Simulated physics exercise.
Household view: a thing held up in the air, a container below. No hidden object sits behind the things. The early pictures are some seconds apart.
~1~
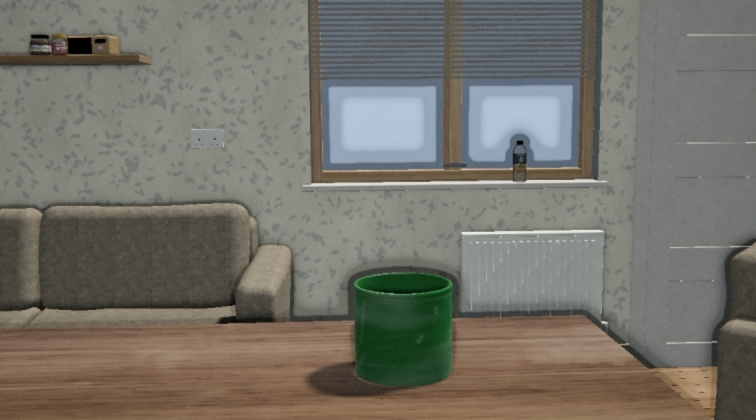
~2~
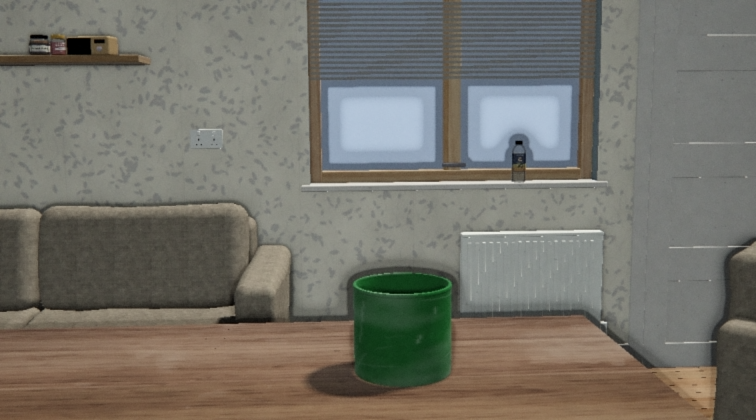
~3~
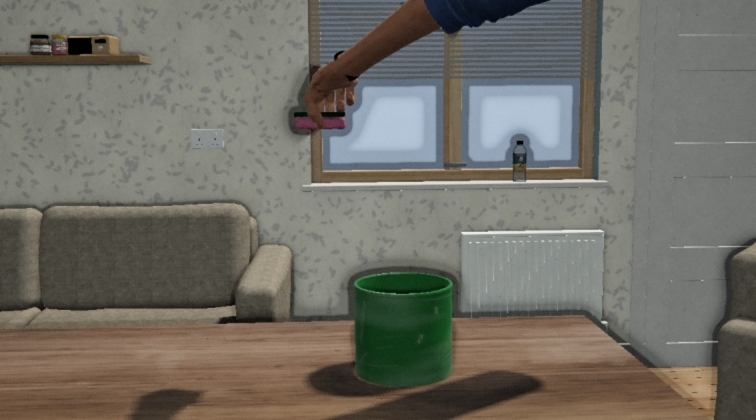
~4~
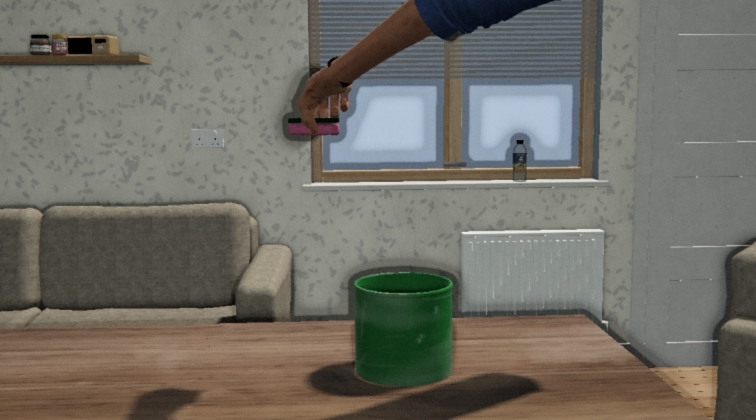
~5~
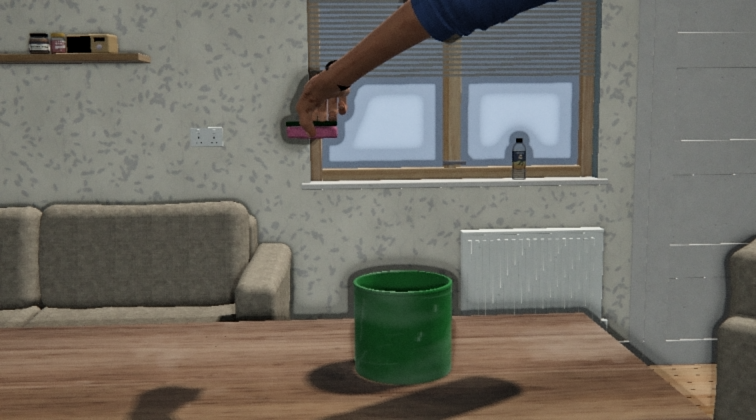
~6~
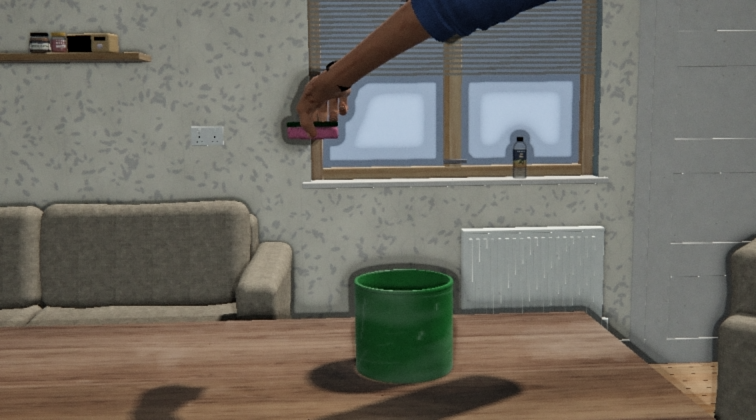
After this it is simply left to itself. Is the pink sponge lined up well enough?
Here it's going to be a miss, I reckon.
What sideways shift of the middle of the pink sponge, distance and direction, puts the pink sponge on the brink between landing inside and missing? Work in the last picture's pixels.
Shift it right by roughly 44 pixels.
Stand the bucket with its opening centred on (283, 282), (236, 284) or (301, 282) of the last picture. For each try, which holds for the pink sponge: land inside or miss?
Here's how it goes: It enters the mouth, after that it does not get in, and at the end it enters the mouth.
Then, 0.16 s later than the last frame, pink sponge shifted about its own width near (314, 167).
Then, 0.26 s later than the last frame, pink sponge dropping near (316, 253).
Then, 0.34 s later than the last frame, pink sponge dropping near (318, 353).
When it is over, the pink sponge ends up outside, near (318, 362).
